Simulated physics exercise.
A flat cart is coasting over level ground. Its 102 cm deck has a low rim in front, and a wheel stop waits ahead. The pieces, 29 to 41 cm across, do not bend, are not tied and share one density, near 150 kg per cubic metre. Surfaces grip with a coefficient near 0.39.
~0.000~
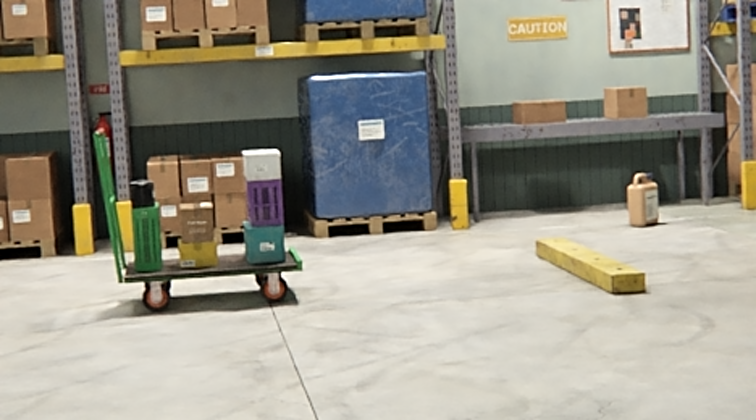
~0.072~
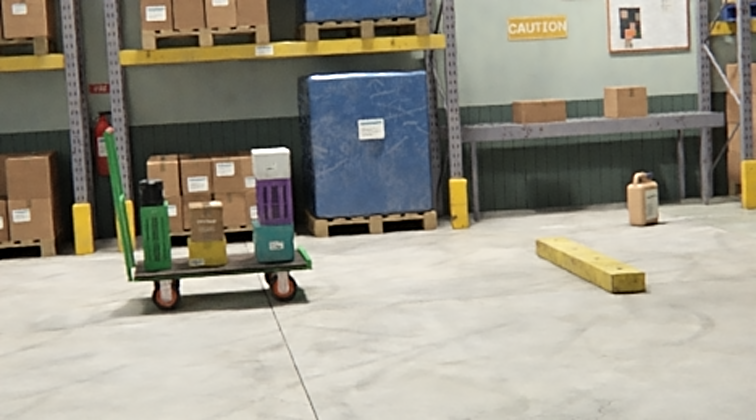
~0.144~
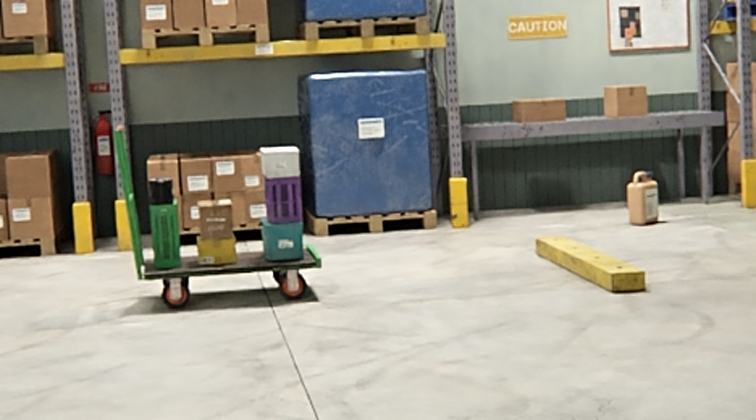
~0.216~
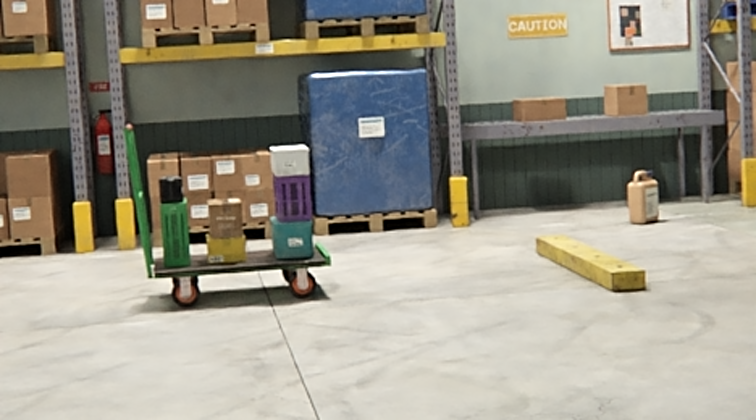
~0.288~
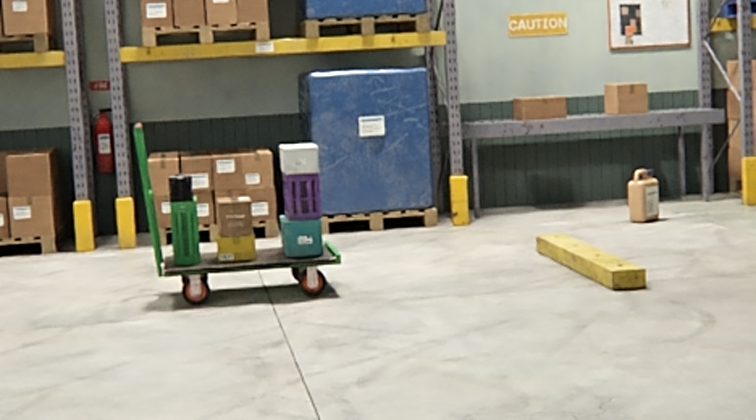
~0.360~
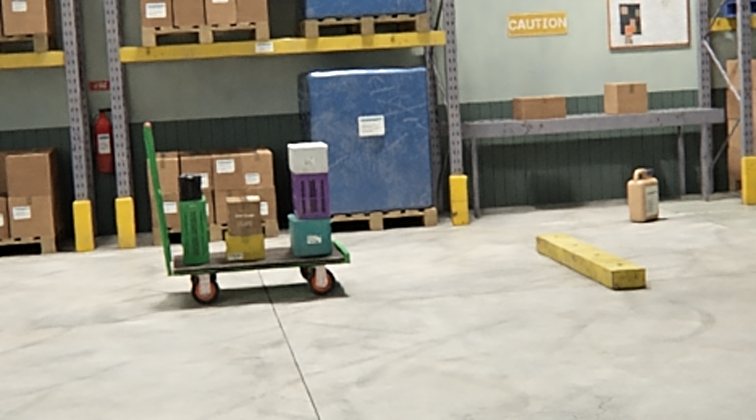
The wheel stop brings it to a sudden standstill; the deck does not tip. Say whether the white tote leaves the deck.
The white tote remains on the deck at this speed.
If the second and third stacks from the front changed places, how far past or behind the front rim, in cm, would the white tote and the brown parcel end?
Then white 20 behind, brown 80 behind.
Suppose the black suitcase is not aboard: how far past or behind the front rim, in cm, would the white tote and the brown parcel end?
In that case white 20 behind, brown 50 behind.
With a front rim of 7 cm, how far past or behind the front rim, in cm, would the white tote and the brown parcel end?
Then white 10 behind, brown 50 behind.
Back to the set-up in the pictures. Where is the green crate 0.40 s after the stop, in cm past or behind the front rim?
Some 80 cm behind it.
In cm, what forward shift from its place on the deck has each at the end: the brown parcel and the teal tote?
Forward: Brown 10, teal 5.
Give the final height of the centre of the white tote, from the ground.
Roughly 80 cm above it.
After 2.30 s the deck stops.
After 2.70 s the white tote is 7 cm behind the rim, tilted 5°, near (567, 141) in the last picture's view.
After 3.10 s the white tote is 16 cm behind the rim, tilted 0°, near (554, 143) in the last picture's view.
When all is still (4.2 s), nothing is past the rim; behind it, brown parcel, teal tote, yellow carton, black suitcase, purple crate, white tote and green crate.
